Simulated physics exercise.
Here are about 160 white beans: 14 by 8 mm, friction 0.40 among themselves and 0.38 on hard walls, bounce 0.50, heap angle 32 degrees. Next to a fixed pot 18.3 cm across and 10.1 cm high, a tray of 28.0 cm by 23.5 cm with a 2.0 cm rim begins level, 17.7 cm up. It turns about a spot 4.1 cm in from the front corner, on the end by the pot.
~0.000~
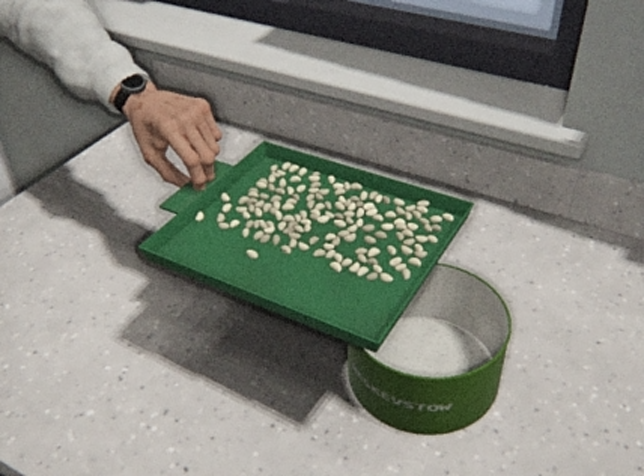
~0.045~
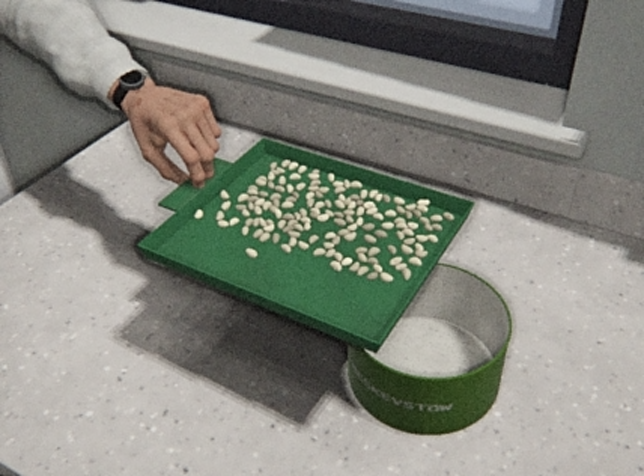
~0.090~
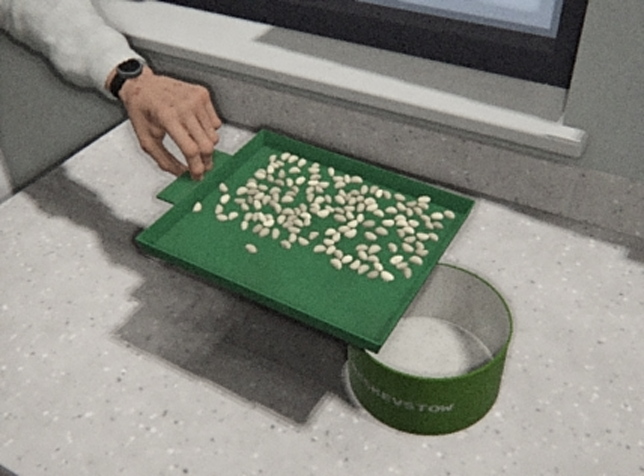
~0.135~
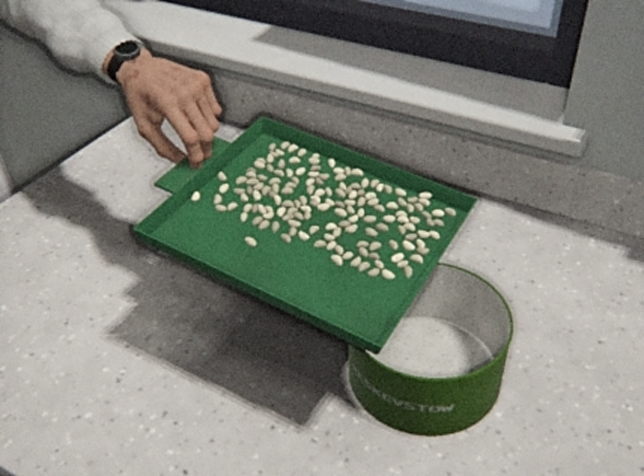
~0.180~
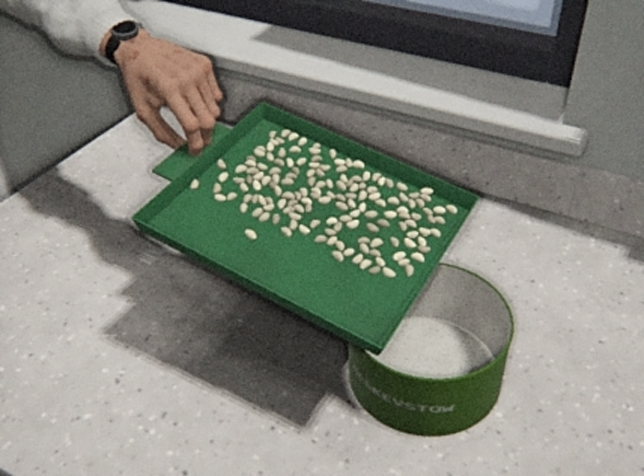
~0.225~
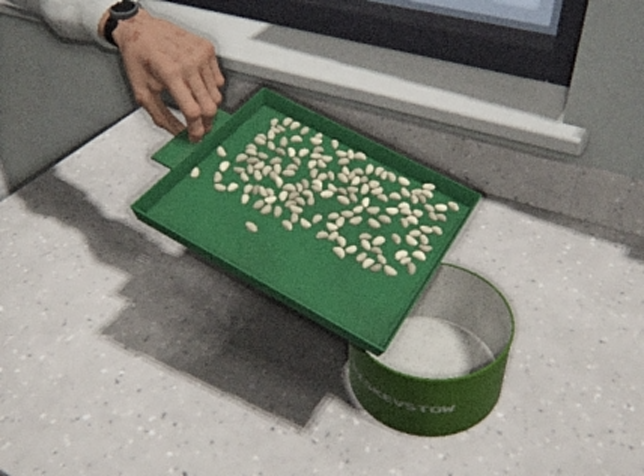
A hand with a dark watch held a green tray scattered with white beans above a gray speckled counter, then raised its left side so it slanted down toward the round green pot at right.
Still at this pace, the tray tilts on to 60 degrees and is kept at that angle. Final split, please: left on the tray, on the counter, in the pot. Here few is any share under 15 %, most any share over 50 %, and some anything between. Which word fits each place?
Tray: Most; counter: Some; pot: Few.
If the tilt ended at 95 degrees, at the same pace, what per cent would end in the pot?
It would be near 25 per cent.
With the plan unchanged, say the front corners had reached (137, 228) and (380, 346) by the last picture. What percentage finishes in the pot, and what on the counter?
You'd end with pot at 0 and counter at 30.
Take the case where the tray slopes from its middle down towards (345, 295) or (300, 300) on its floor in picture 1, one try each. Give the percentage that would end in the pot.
The share comes to about 0 in a hundred, then about 0 in a hundred.
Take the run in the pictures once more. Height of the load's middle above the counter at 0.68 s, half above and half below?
Median height: Approx. 22 cm.
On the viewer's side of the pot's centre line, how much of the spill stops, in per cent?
Estimate: Close to 100 per cent of the pieces.
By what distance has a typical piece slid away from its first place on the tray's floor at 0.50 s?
Around 4 centimetres.
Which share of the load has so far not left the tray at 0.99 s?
Roughly 65 percent of the load, I'd say.
After 0.50 s, tilt 37 degrees; the tray holds 100 %, the pot 0 %.
Then, at 0.68 s, tilt 52 degrees; the tray holds 100 %, the pot 0 %.
After 0.99 s, tilt 60 degrees; the tray holds 65 %, the pot 5 %.
At rest (2.4 s), tray 60 %, counter 30 %, pot 5 %.
